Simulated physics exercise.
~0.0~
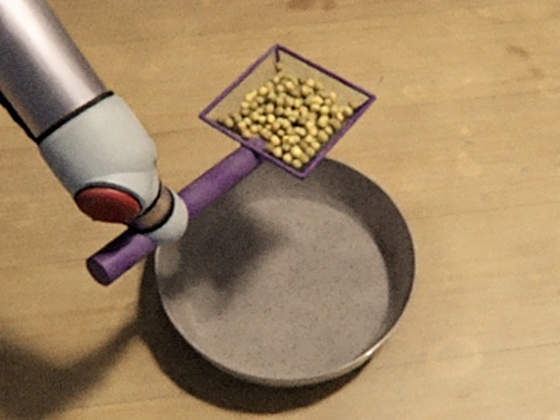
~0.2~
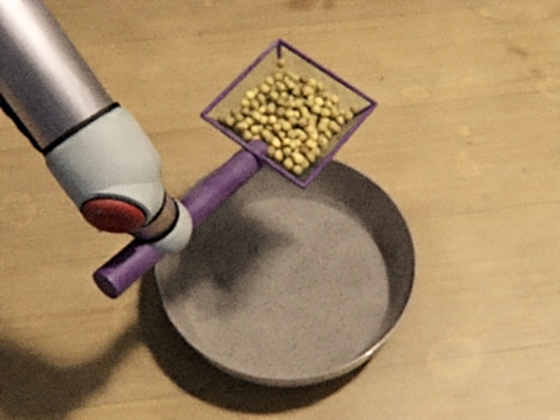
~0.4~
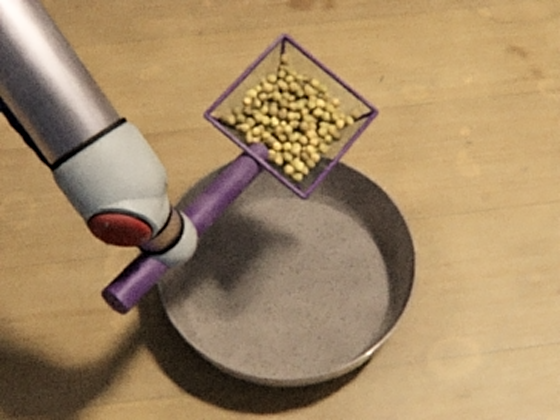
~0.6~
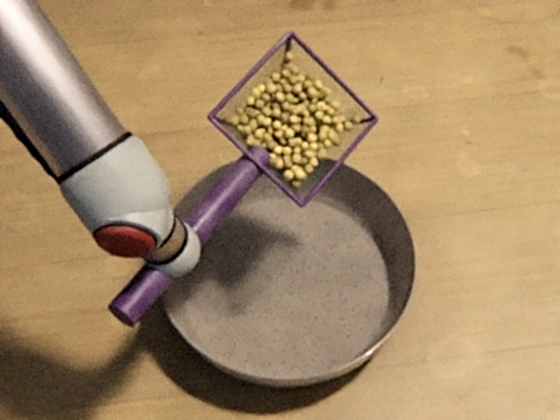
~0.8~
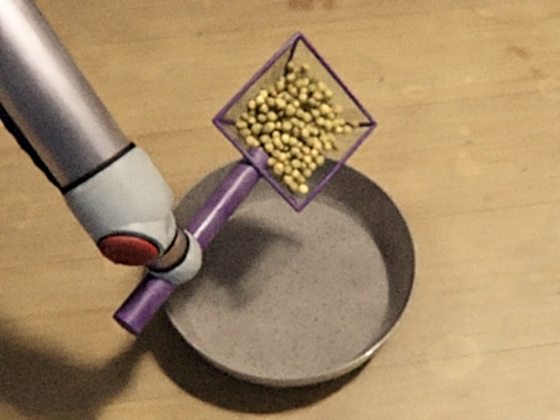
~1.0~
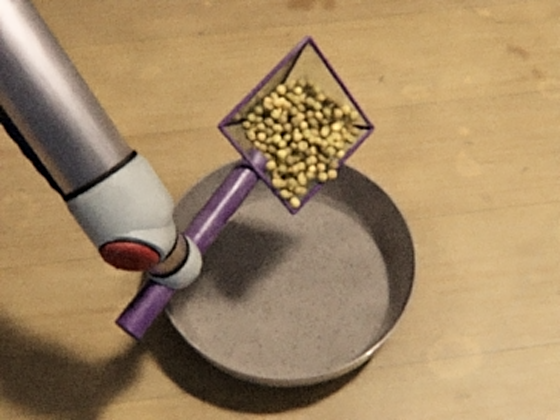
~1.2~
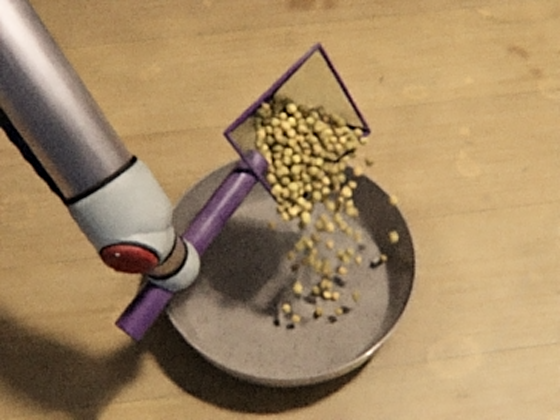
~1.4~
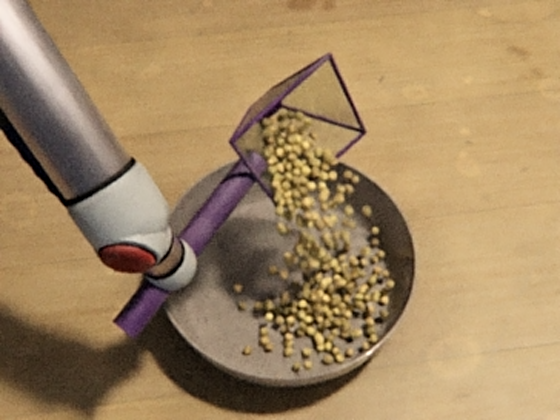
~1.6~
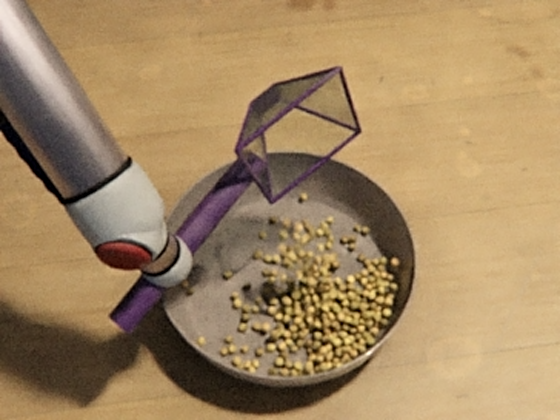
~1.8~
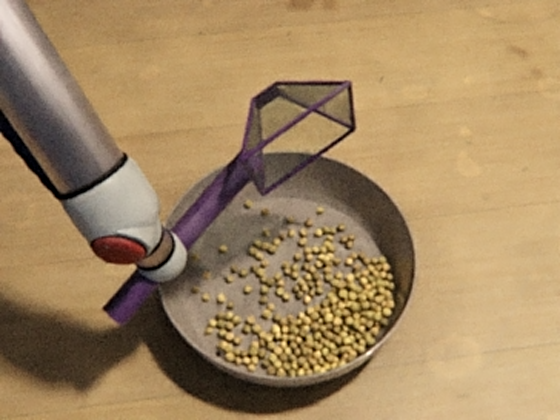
In this clip, a robot arm holds a purple-handled scoop of soya beans above a round grey pan and steadily tips it. The beans slide over the edge and pour down, until the scoop is empty and they lie scattered in the pan, mostly toward its lower right.
